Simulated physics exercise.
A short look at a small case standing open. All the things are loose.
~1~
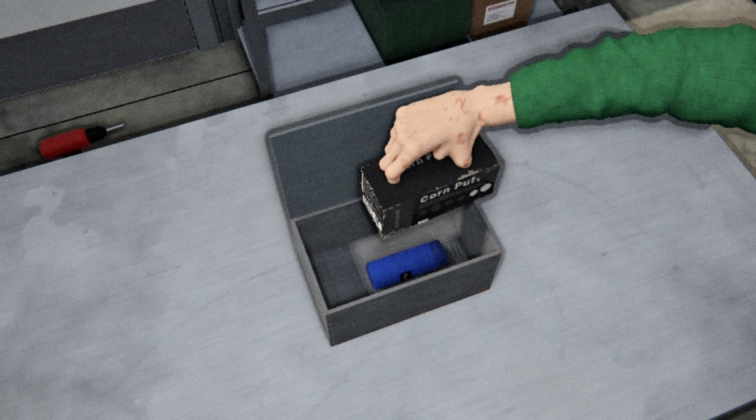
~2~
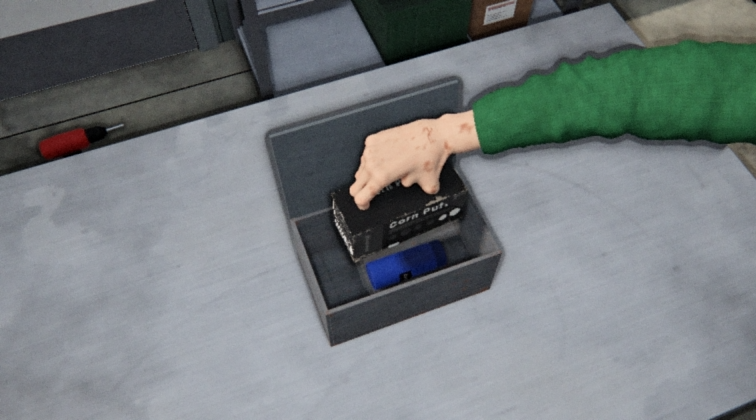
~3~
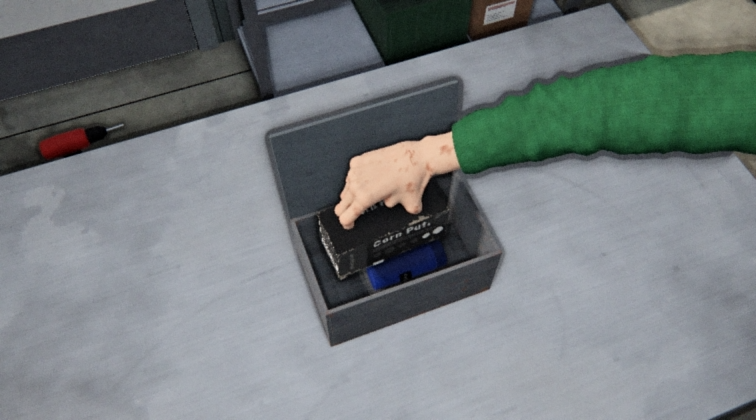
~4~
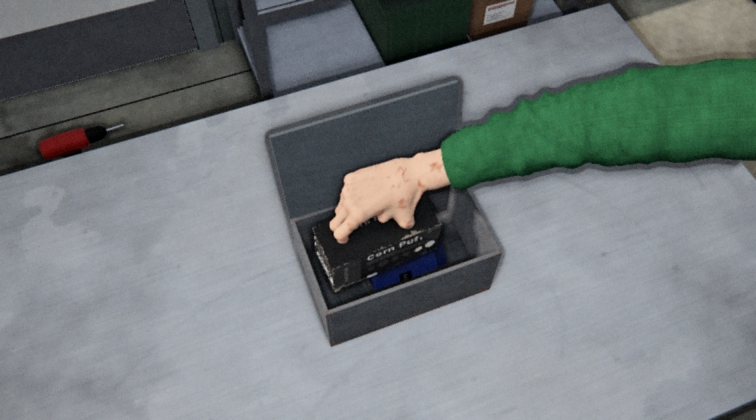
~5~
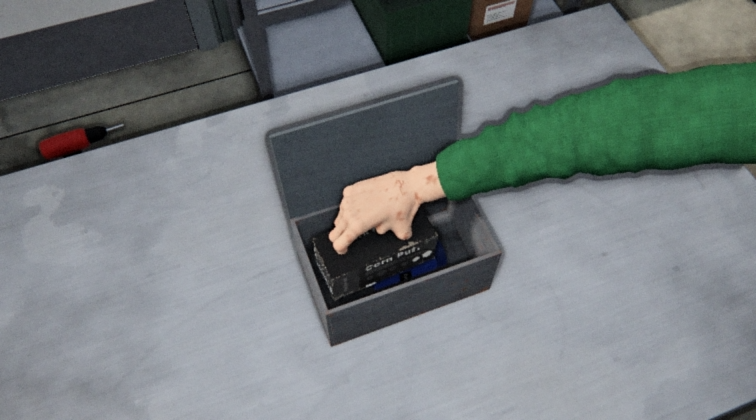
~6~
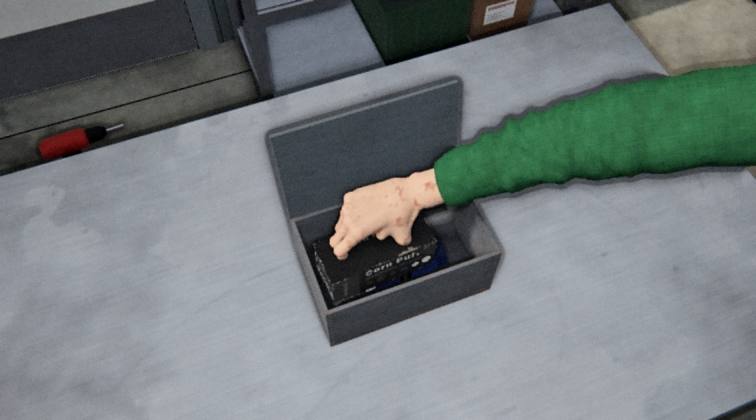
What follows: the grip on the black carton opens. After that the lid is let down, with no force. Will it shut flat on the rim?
In the end the lid closes.
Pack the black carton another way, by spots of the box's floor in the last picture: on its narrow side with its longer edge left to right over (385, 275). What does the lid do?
Then it shuts flat.
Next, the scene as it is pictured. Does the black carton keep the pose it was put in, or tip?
The black carton ends up tilted.
Then, 0.80 s later than the last frame, lid starting down; black carton on its side near (367, 249); blue shaker moved about its own width.
Then, 1.60 s later than the last frame, lid 59° above the rim; black carton on its side near (366, 248); blue shaker moved about its own width.
Then, 2.10 s later than the last frame, lid 22° above the rim; black carton on its side near (366, 248); blue shaker moved about its own width.
When it is over, lid shut; lying over in the box, black carton; blue shaker as before. End places, in pixels of the last picture, black carton near (366, 248).
